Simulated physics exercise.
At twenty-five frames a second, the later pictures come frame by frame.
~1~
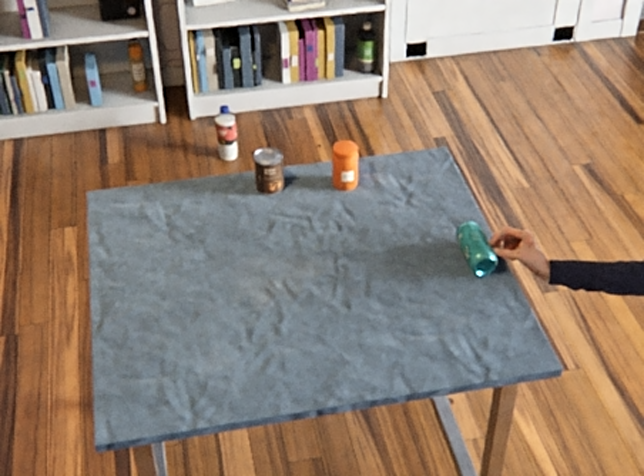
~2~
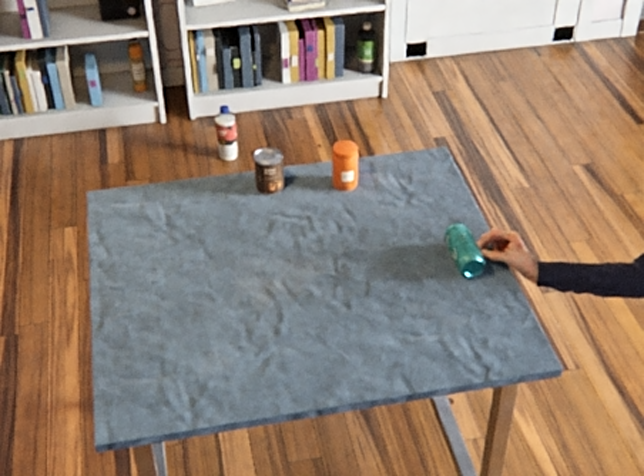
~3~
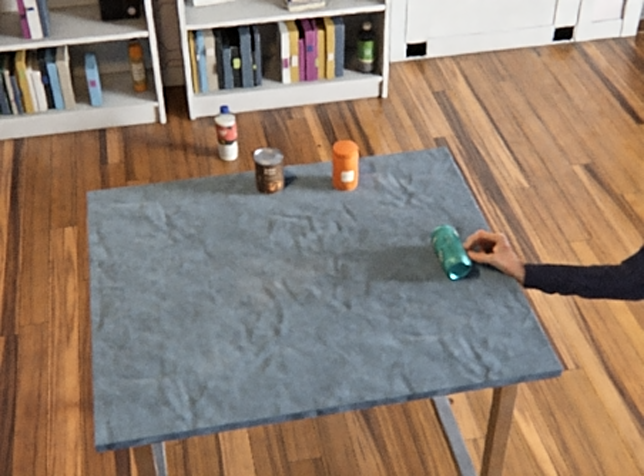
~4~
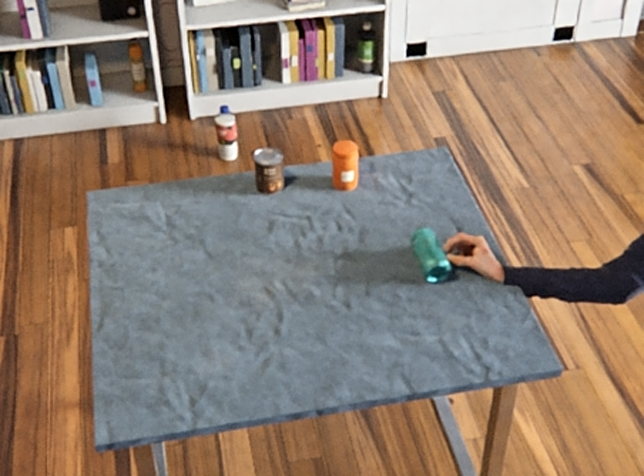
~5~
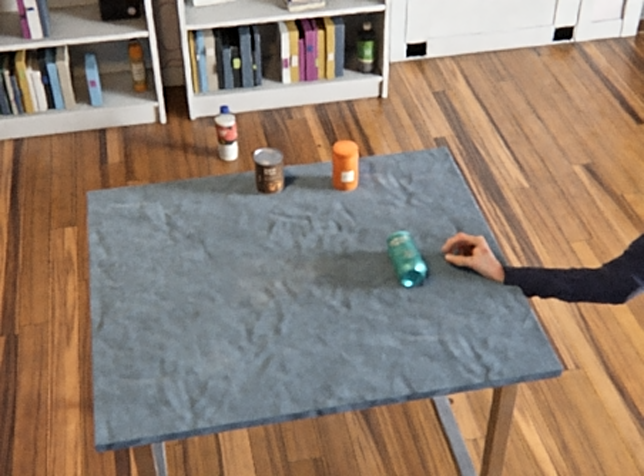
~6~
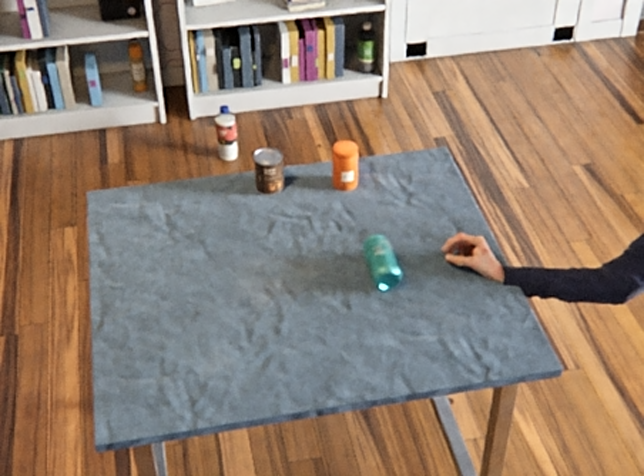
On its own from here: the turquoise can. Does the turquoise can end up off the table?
Yes.
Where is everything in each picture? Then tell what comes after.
Under the hand; turquoise can (476, 249), in the first picture.
Under the hand; turquoise can (465, 250), in the second picture.
Under the hand; turquoise can (451, 252), in the third picture.
Turquoise can (430, 255), in the fourth picture.
Turquoise can (405, 259) displaced about its own width, in the fifth picture.
Turquoise can (381, 262) displaced well along, in the sixth picture.
Then, 0.30 s past the last view, turquoise can displaced well along near (207, 287).
Then, 0.60 s past the last view, turquoise can now off the table.
Then, 0.90 s past the last view, things are still on the move.
Finally, off the table, turquoise can.
